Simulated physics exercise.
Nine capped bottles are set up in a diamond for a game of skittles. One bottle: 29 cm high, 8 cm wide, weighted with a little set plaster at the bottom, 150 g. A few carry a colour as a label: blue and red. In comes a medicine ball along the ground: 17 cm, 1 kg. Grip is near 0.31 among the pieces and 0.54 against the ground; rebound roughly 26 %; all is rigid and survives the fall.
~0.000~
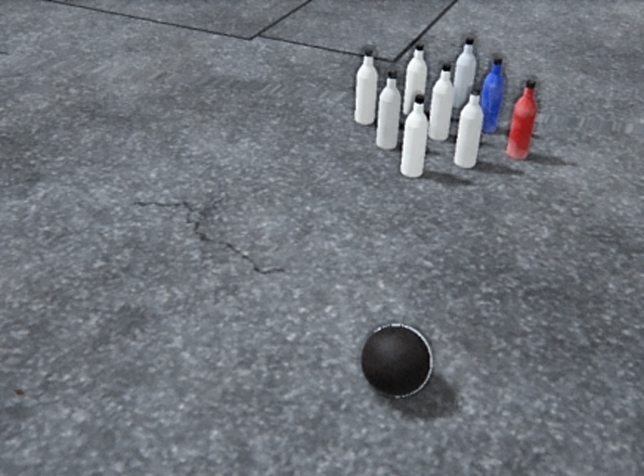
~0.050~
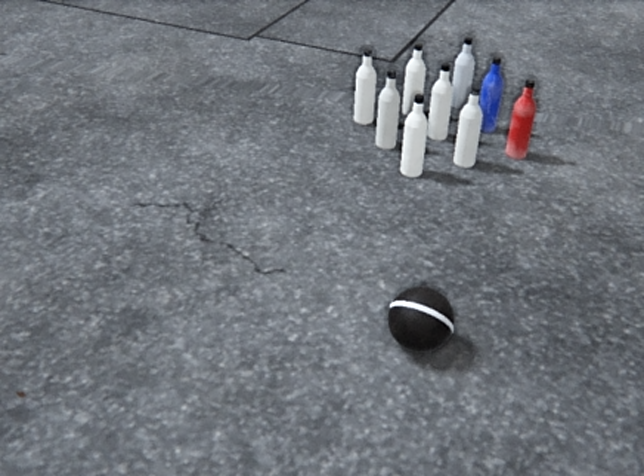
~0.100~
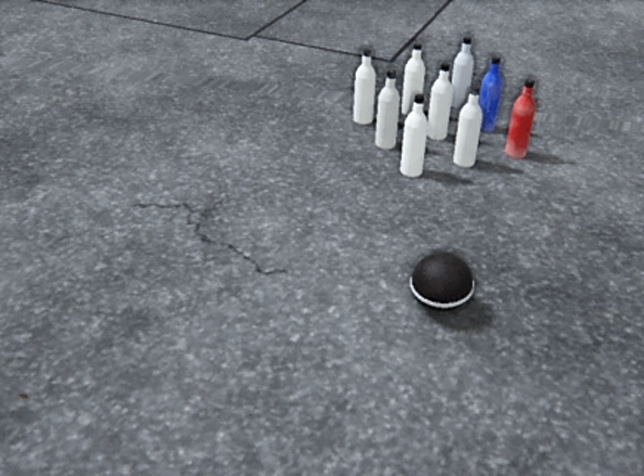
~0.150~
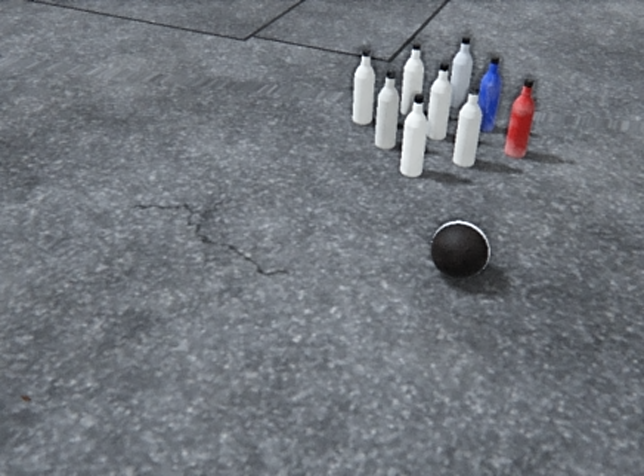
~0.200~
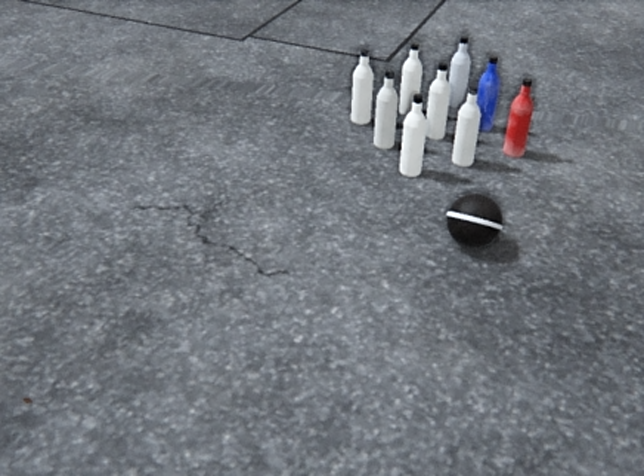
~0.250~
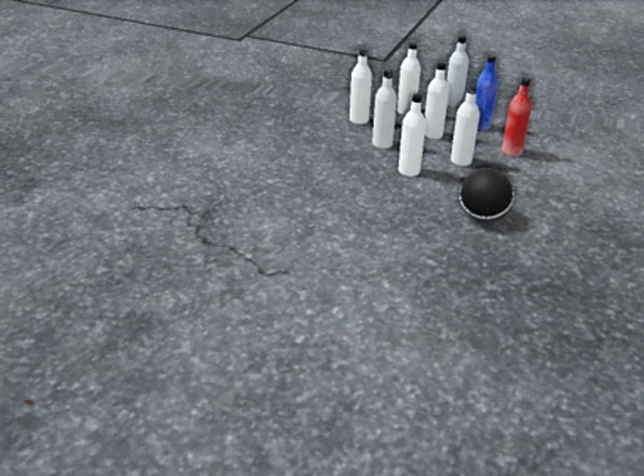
On grey cracked paving, a black ball with a white stripe rolling away past the crack towards nine standing capped bottles.
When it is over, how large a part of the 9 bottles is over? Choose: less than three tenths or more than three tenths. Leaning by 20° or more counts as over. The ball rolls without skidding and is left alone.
Ending over: Under three tenths.
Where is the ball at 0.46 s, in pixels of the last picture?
Near (523, 117).
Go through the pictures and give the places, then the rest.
In the first frame (we follow the side turned to the camera; the camera moves round a little), ball (396, 361) 98 cm before the front row; red bottle (527, 124); blue bottle (497, 98); no piece has moved.
In the second frame, ball (421, 319) 82 cm before the front row; red bottle (526, 123).
In the third frame, ball (442, 283) 66 cm before the front row; red bottle (526, 123).
In the fourth frame, ball (460, 250) 50 cm before the front row; red bottle (525, 122).
In the fifth frame, ball (475, 221) 33 cm before the front row; red bottle (524, 122).
In the sixth frame, ball (487, 194) 17 cm before the front row; red bottle (523, 121); blue bottle (492, 96); no piece has moved.
Around 0.46 s, ball still moving; 1 of the 9 bottles over; red bottle lying flat.
Around 0.68 s, ball still moving; 1 of the 9 bottles over; red bottle tipped 60°.
Around 1.02 s, ball still moving; 1 of the 9 bottles over; red bottle lying flat.
Finally (1.4 s), ball rolling away; 1 of the 9 bottles over; red bottle lying flat; blue bottle unmoved. That is 11 per cent. Seen by the last camera, middles, blue bottle near (486, 92).
